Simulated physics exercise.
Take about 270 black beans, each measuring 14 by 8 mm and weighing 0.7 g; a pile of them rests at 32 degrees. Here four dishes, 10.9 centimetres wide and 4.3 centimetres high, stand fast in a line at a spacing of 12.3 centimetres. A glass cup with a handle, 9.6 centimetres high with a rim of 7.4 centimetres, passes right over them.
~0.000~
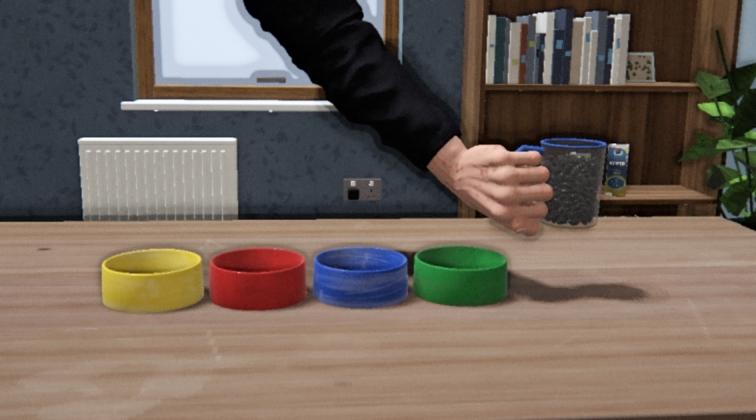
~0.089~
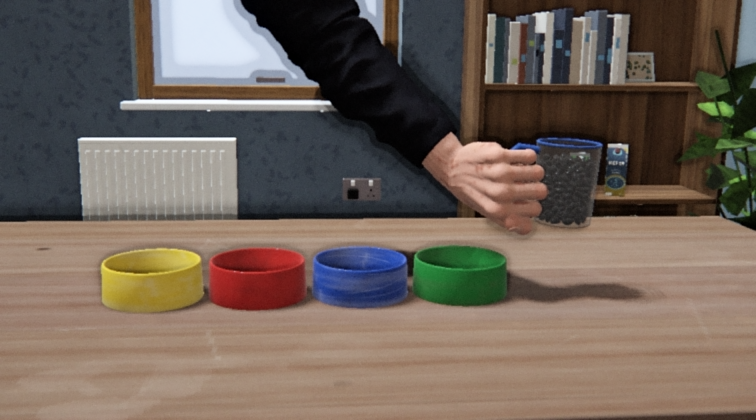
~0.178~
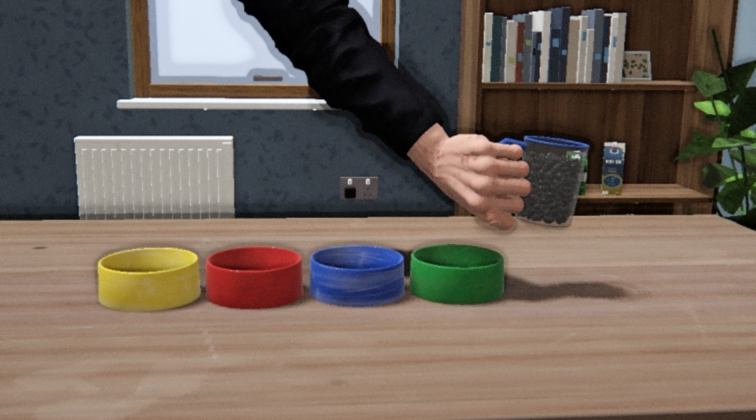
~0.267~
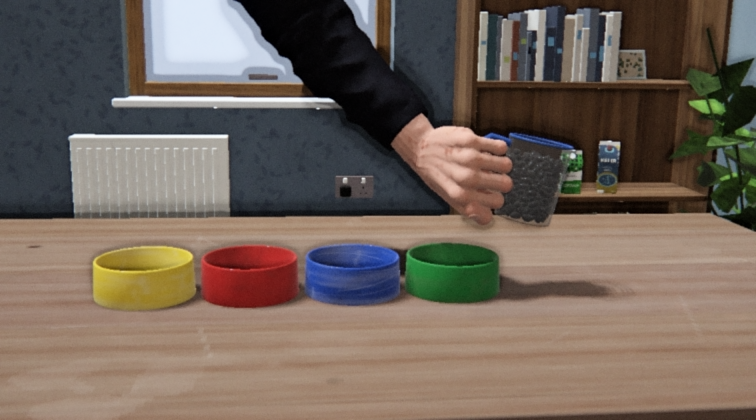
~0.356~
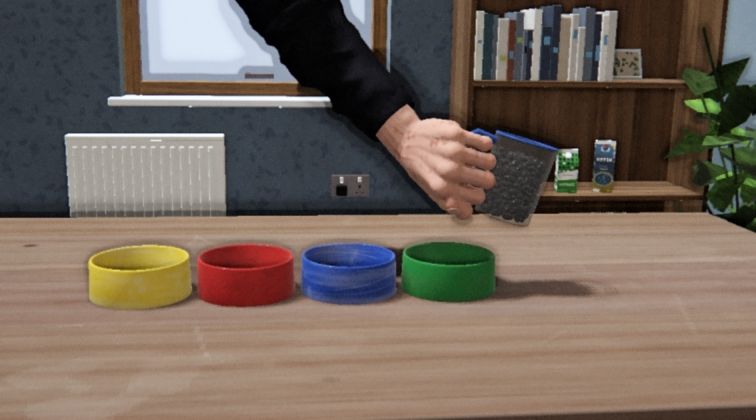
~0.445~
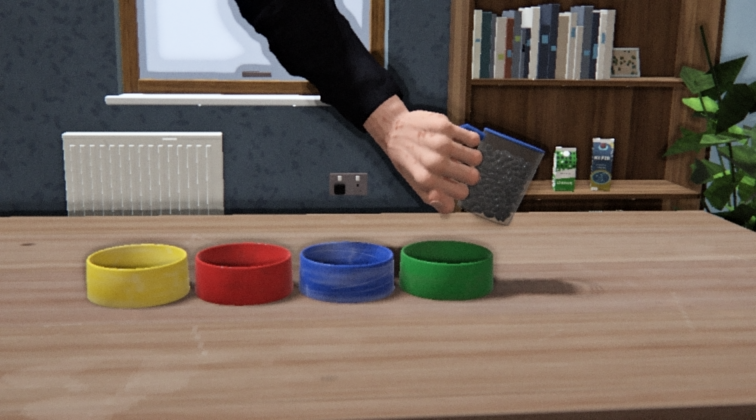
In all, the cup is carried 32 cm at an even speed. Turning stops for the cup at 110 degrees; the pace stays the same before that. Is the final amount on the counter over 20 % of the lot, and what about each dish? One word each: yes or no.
Red: No; blue: Yes; green: No; yellow: No; counter: No.
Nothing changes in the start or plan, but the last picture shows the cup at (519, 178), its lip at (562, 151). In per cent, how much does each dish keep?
In the end red holds 0, blue holds 80, green holds 10, yellow holds 0.
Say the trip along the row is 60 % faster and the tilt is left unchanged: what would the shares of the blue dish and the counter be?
Then the blue dish gets 100 and the counter 0.
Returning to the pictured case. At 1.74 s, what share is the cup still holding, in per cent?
About 100 per cent.
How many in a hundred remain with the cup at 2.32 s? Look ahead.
Around 40 in a hundred.
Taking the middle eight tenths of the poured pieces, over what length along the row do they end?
I'd estimate close to 6 cm.
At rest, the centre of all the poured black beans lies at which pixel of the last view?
Estimated resting centre: Around (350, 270).
After 1.22 s, tilt 62 degrees; cup holds 100 %.
After 1.74 s, tilt 90 degrees; cup holds 100 %.
After 2.32 s, tilt 110 degrees; cup holds 40 %, blue 55 %.
By 3.7 s all is still; red 0 %, blue 100 %, green 0 %, yellow 0 %, counter 0 %.
